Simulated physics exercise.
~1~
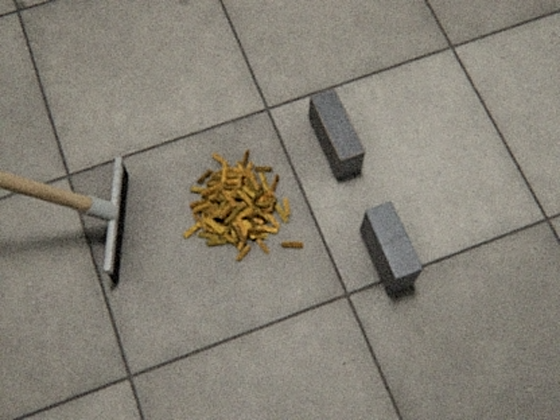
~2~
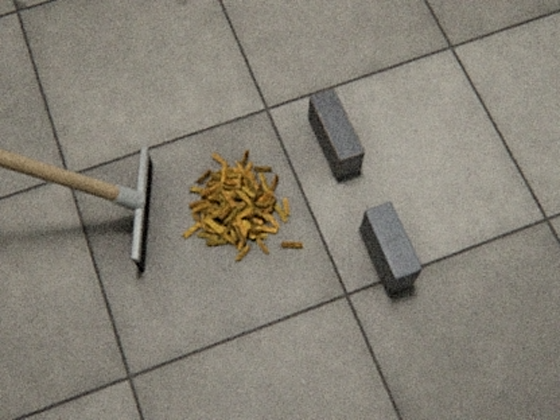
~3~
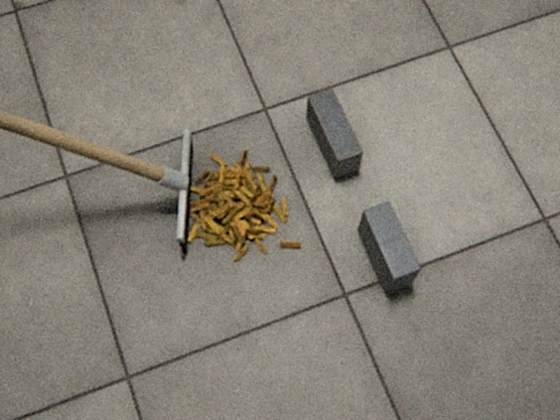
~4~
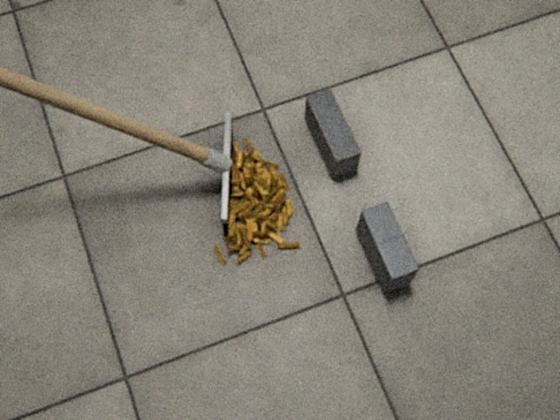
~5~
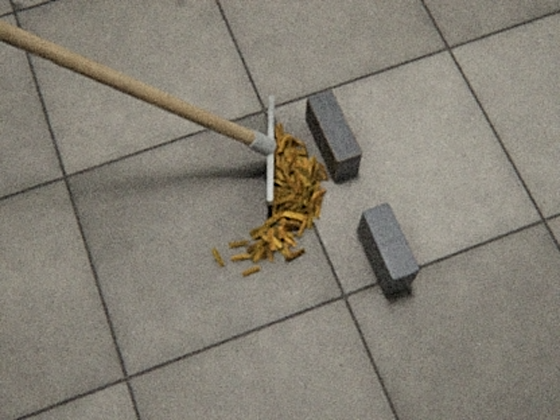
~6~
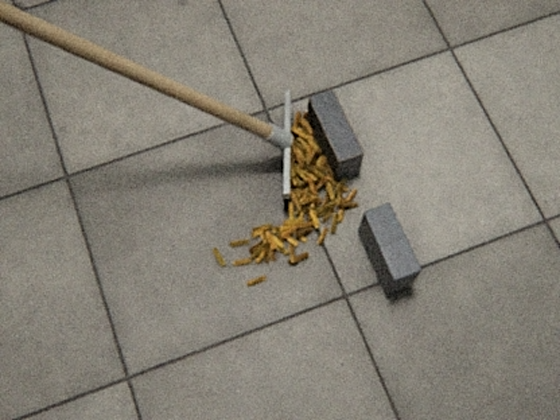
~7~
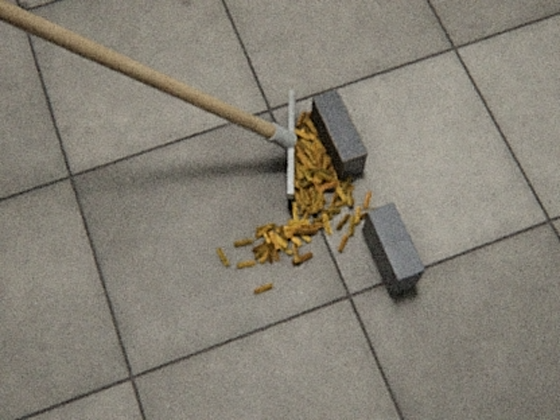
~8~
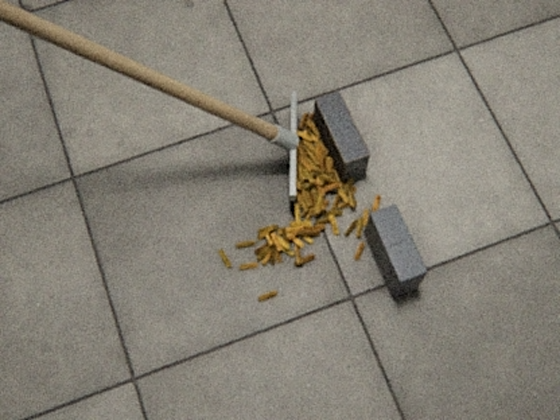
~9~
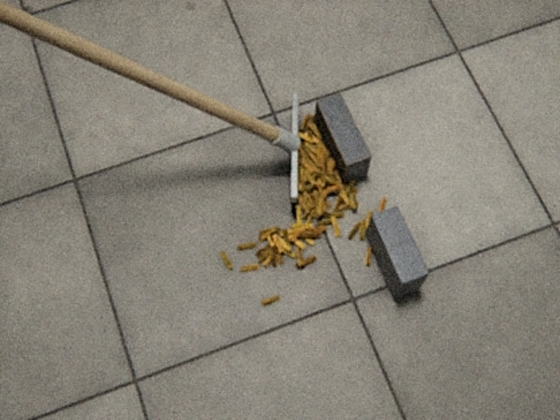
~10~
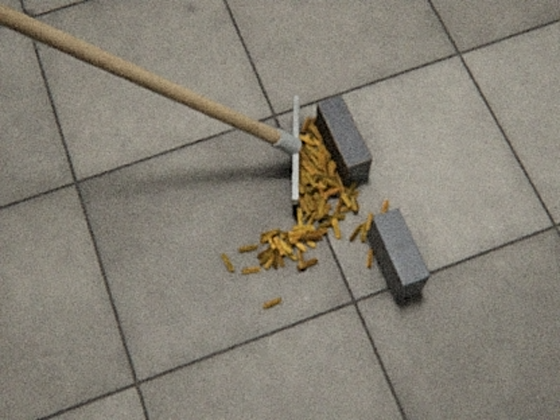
A squeegee on a wooden handle slid rightwards across grey paving into a heap of dry pasta, pushing it towards two dark blocks, then stopped with most pieces bunched before the blocks, some trailing behind and only a few reaching the gap.
